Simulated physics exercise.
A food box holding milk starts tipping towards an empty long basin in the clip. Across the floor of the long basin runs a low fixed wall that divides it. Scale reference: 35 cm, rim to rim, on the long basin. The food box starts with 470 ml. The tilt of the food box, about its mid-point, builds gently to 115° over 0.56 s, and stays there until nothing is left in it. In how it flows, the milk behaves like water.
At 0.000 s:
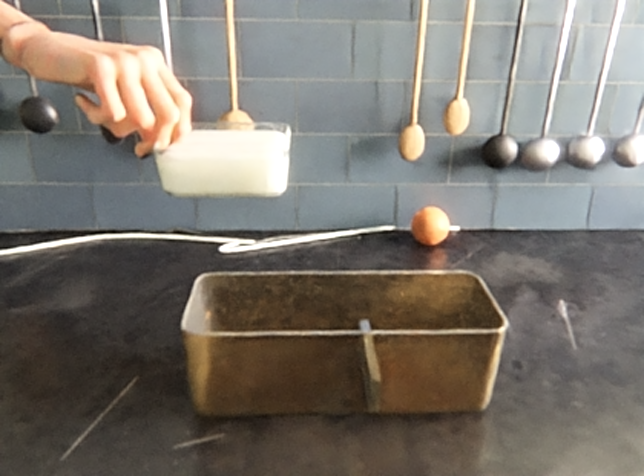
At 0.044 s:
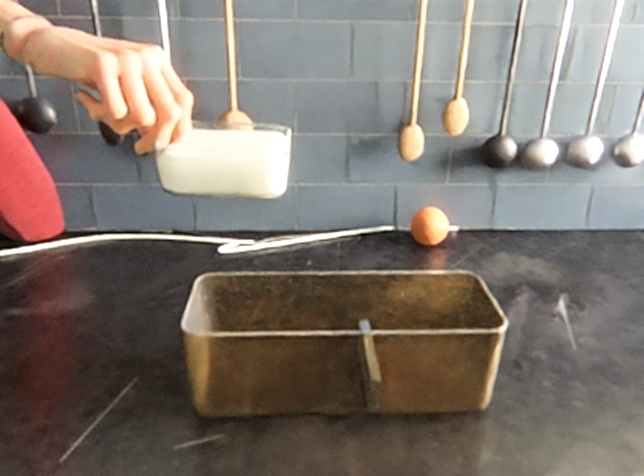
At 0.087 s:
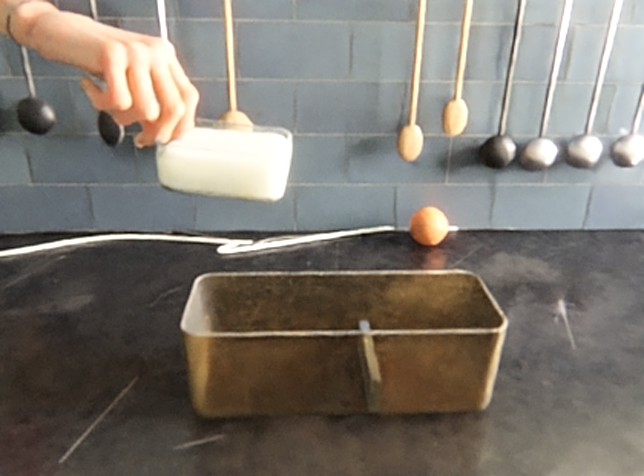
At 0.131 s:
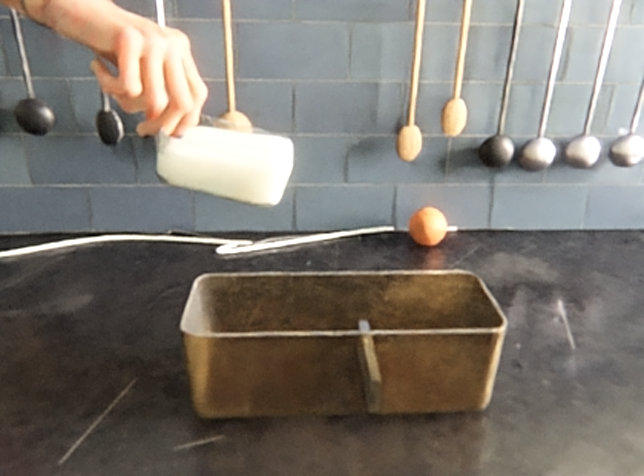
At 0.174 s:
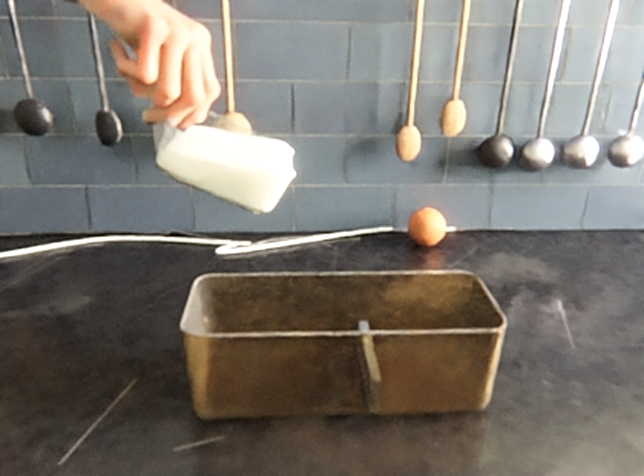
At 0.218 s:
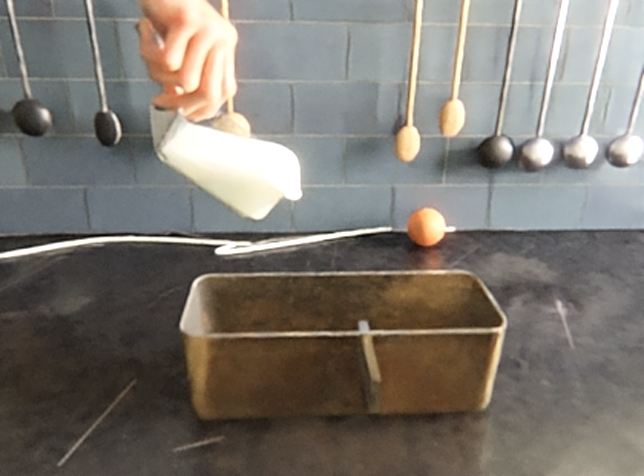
On a dark, scratched countertop before blue-grey tiles, a fixed camera looks from the front and slightly above. An empty, long brass-coloured basin sits in the centre, with a small orange ball and white cord behind it and spoons and ladles hanging above. At upper left, a hand tilts a clear box of white milk rightward, gently then more steeply, and the milk slides to the lower right rim and bulges over it.
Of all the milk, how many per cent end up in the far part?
Roughly 5 per cent.
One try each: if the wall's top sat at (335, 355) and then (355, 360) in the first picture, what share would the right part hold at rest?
Some 50 in a hundred, then some 25 in a hundred.
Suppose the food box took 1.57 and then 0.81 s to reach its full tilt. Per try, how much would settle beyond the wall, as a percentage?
In turn about 10 and 5 per cent.
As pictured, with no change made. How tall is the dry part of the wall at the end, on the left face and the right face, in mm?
Left about 30 mm, right about 44 mm.
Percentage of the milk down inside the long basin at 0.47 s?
About 48 per cent.
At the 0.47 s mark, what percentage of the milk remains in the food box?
At that time about 4 in a hundred parts are still held.
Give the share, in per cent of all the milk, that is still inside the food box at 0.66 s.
0 per cent or thereabouts.
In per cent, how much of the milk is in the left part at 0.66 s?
Near 90 in a hundred.
Then, 0.47 s in, the tilt is 108° and 4 per cent is still to pour, 49 is left of the wall and 0 right of it.
Then, 0.66 s in, the tilt is 115° and 0 per cent is still to pour, 89 is left of the wall and 2 right of it.
Then, 0.85 s in, the tilt is 115° and 0 per cent is still to pour, 87 is left of the wall and 5 right of it.
Then, 1.06 s in, the tilt is 115° and 0 per cent is still to pour, 87 is left of the wall and 5 right of it.
Finally, 87 per cent lies left of the wall, 5 right of it and 8 outside.
